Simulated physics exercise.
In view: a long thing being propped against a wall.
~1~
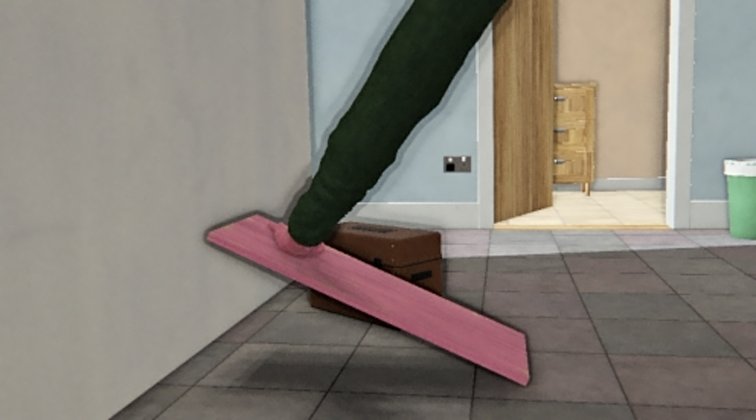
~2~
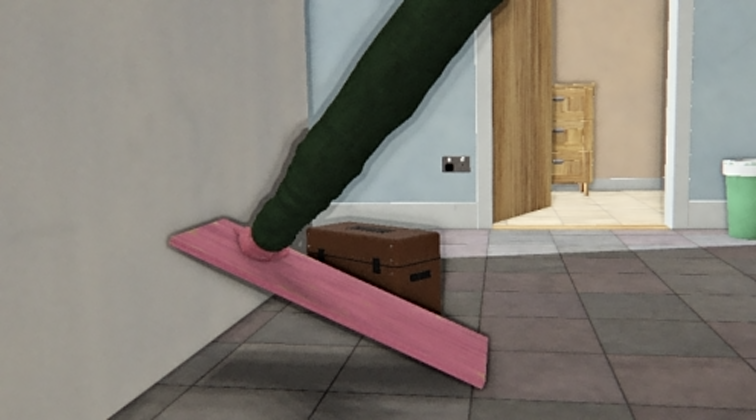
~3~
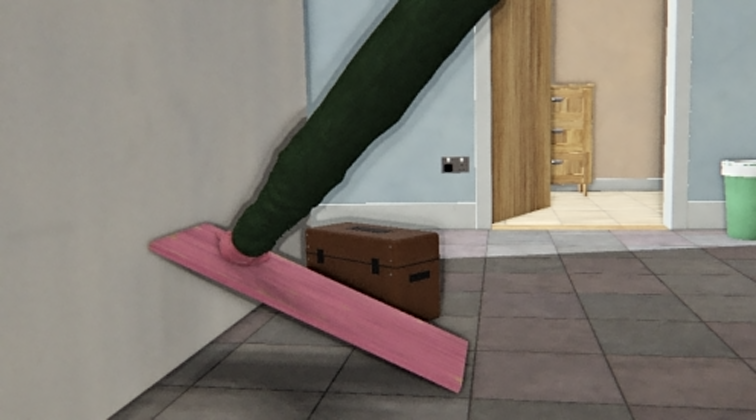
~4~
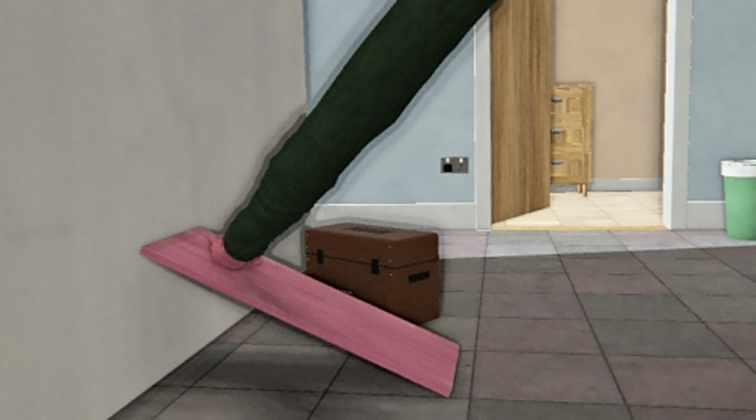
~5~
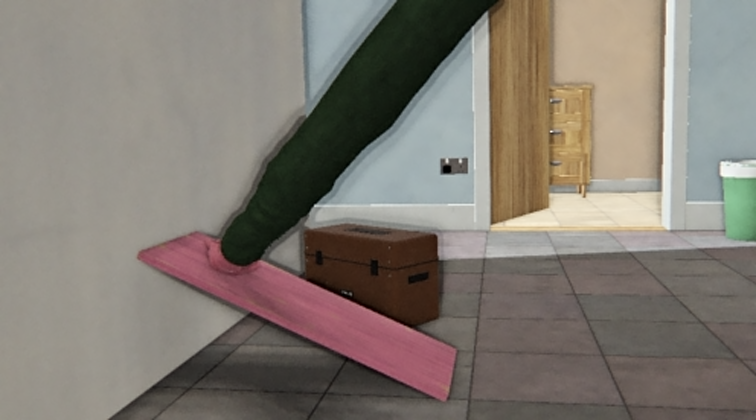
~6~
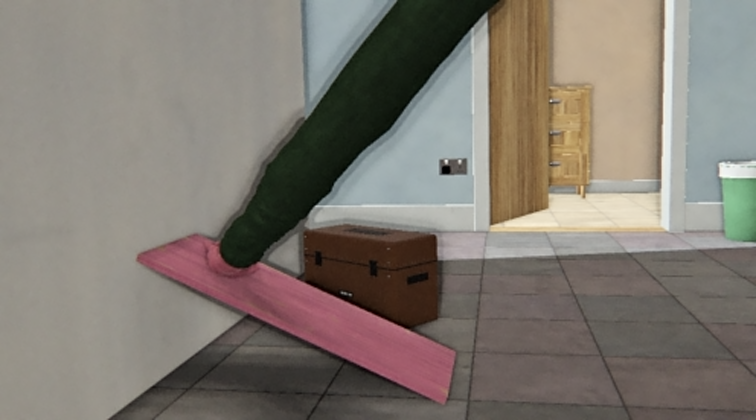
A dark green arm reaches down from the top of a grey-tiled room, seen from low down, gripping a long pink board slanted down to the right. A pale grey wall fills the left, with a brown toolbox behind the board, an open wooden door and a green bin farther right. The arm moves the board left, quickly then slowly, until it leans against the wall, still held.
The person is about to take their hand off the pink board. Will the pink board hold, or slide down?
In the end the board gives way.
Then, 0.42 s later than the last frame, pink board leaning 24° more than when let go near (321, 371).
Then, 0.86 s later than the last frame, pink board resting near (321, 371).
When it is over, moved from the start, pink board; brown toolbox as before. End places, in pixels of the last picture, pink board near (321, 371). The board slides down.
